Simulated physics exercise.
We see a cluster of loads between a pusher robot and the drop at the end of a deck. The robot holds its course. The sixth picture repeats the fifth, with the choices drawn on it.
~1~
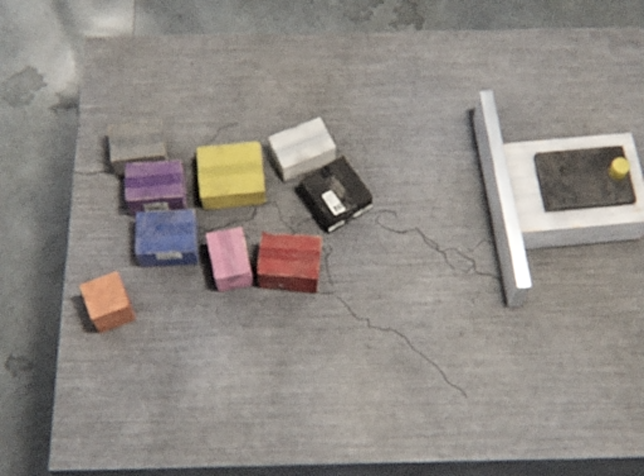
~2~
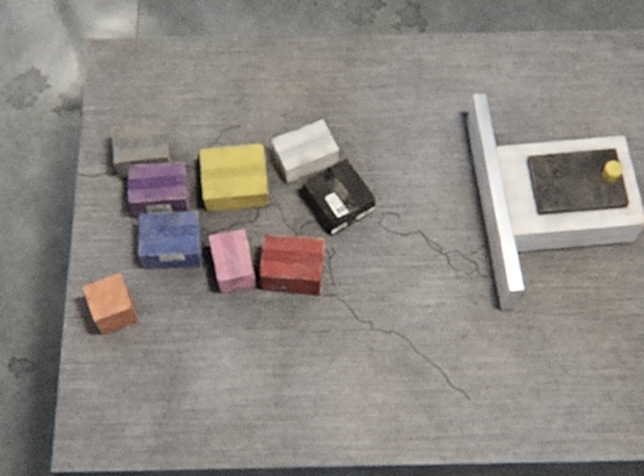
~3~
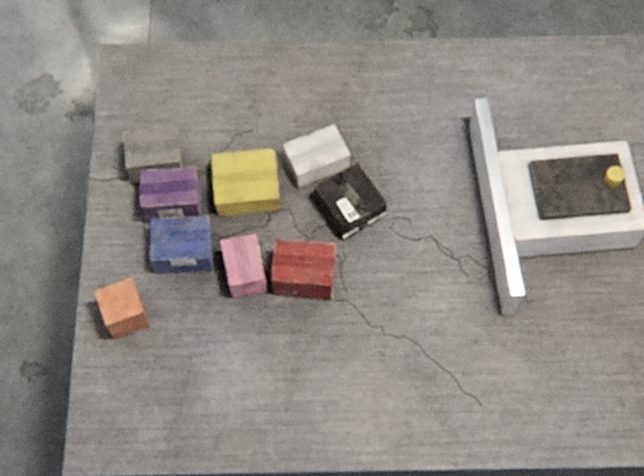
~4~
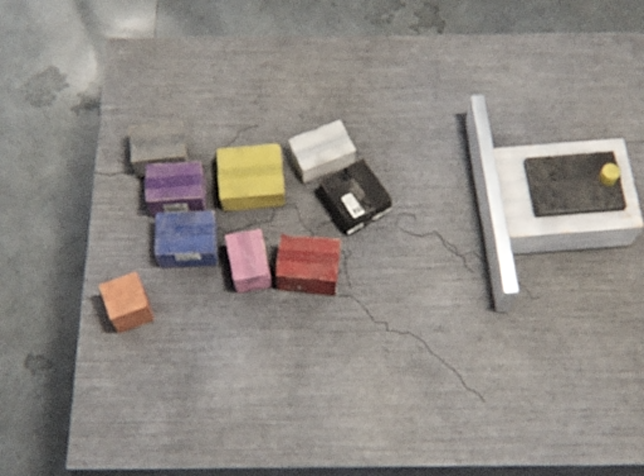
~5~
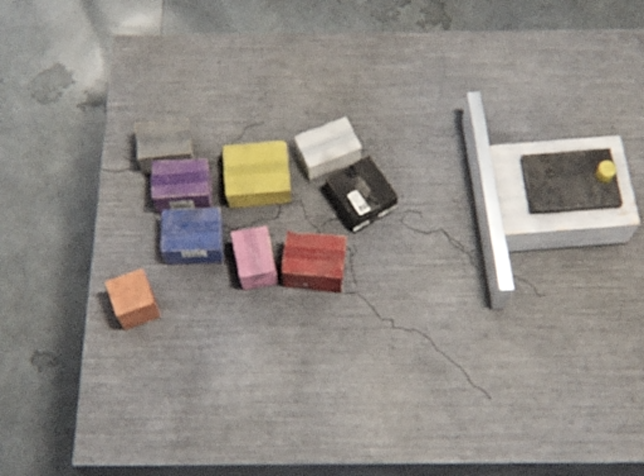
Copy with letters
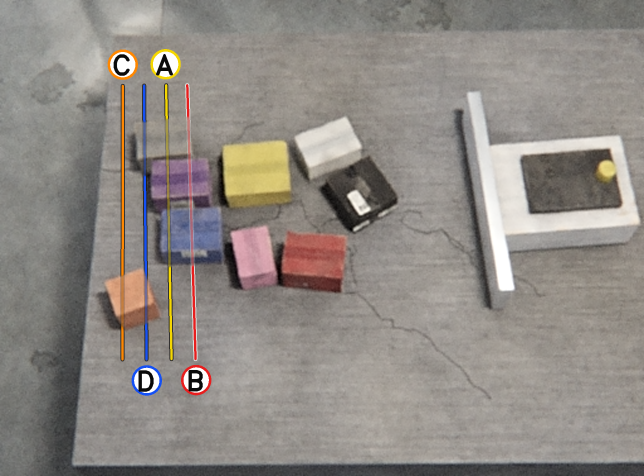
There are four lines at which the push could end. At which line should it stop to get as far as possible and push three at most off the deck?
At B, and not beyond.
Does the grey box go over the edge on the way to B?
No.
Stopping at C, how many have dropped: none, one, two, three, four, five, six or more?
By then, six or more.
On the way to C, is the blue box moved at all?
By then, yes.
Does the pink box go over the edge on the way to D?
By then, yes.
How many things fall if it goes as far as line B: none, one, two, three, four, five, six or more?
In all, two.
On the marked copy, A at (169, 214); B at (191, 214); C at (123, 215); D at (145, 214).
Following B. Soon after the start, robot (456, 182); black parcel (344, 193); orange crate (133, 299).
Later, robot (348, 183); purple parcel (121, 192); grey box (132, 135).
In the end, robot (265, 184); purple parcel over the edge; blue box over the edge; two fallen.
As for the rest, A drops five; C drops seven; D drops five.
